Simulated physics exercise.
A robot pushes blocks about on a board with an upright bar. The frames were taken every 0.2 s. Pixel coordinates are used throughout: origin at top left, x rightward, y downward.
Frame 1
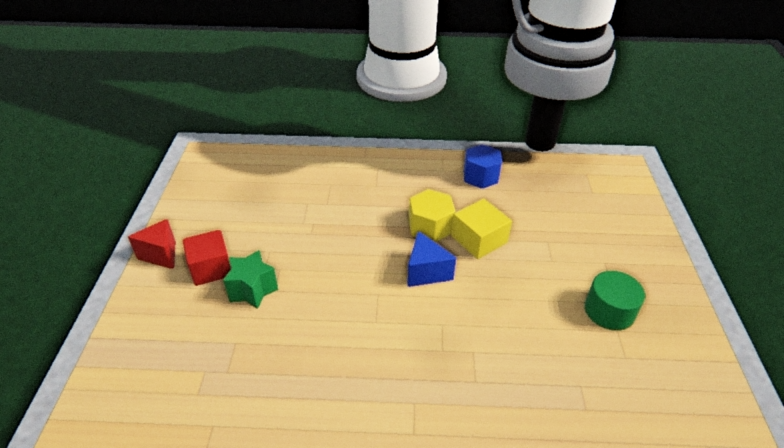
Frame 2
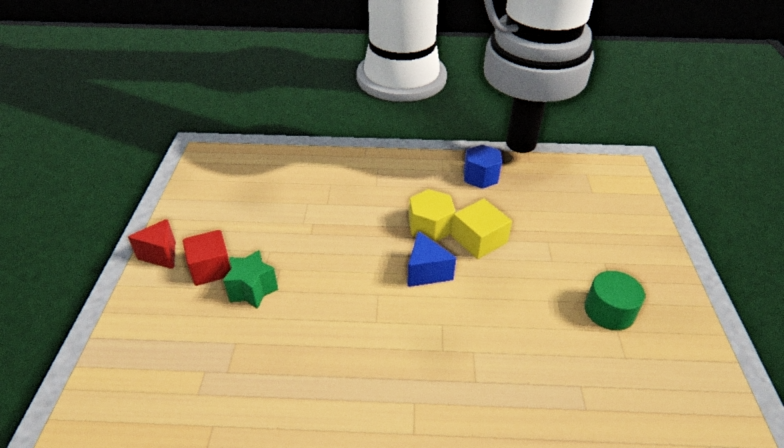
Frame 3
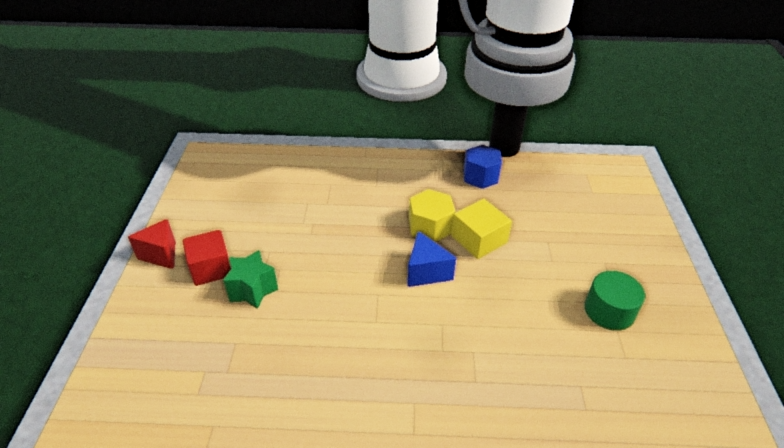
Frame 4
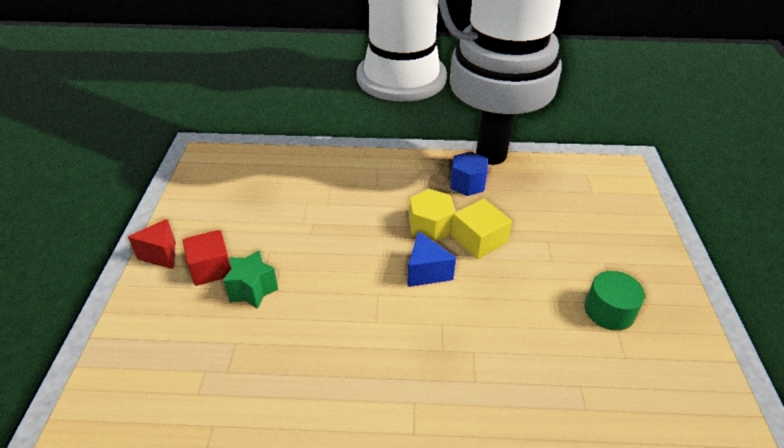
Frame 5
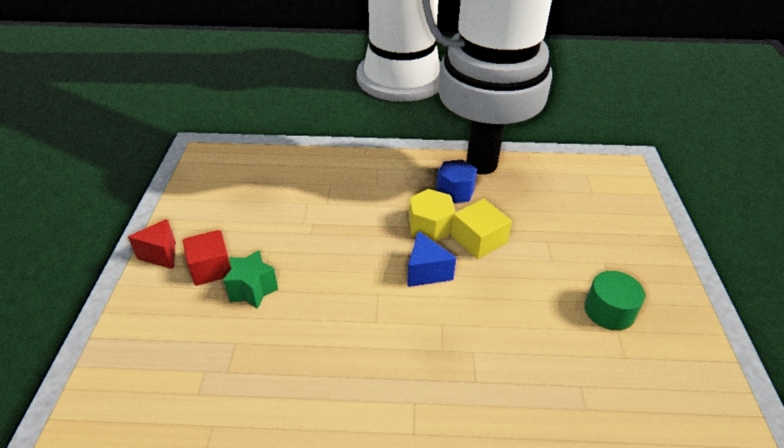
On a wooden board with a dark green surround, red, green, yellow and blue blocks lie scattered as a robot arm's black upright bar moves left along the far edge towards a blue hexagonal block. The bar then pushes that block a short way left and nearer the yellow blocks, while the others stay still.
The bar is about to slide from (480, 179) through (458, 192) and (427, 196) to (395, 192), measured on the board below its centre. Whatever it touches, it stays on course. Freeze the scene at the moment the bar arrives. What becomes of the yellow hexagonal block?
The block moves away from its spot.
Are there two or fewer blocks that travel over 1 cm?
In short: Yes.
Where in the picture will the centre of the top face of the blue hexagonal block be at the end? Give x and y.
My best guess is (387, 192).
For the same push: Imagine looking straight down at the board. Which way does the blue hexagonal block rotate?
The answer is counter-clockwise.
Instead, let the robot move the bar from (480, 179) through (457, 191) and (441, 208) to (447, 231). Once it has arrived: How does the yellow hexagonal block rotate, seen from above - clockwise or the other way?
It turns round anticlockwise.
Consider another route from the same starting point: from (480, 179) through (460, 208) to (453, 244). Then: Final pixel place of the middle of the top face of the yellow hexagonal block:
Its top centre is at about (415, 218).
The first path, step by step. One third of the way, bar at (458, 180); yellow hexagonal block at (427, 208), turned 20° anticlockwise; blue hexagonal block at (430, 182), turned 15° clockwise.
Two thirds of the way, bar at (428, 183); yellow hexagonal block at (422, 213), turned 35° anticlockwise; blue hexagonal block at (402, 188).
At the end, bar at (395, 179); yellow hexagonal block at (422, 213), turned 35° anticlockwise; blue hexagonal block at (387, 192), turned 35° anticlockwise; yellow square block not moved.
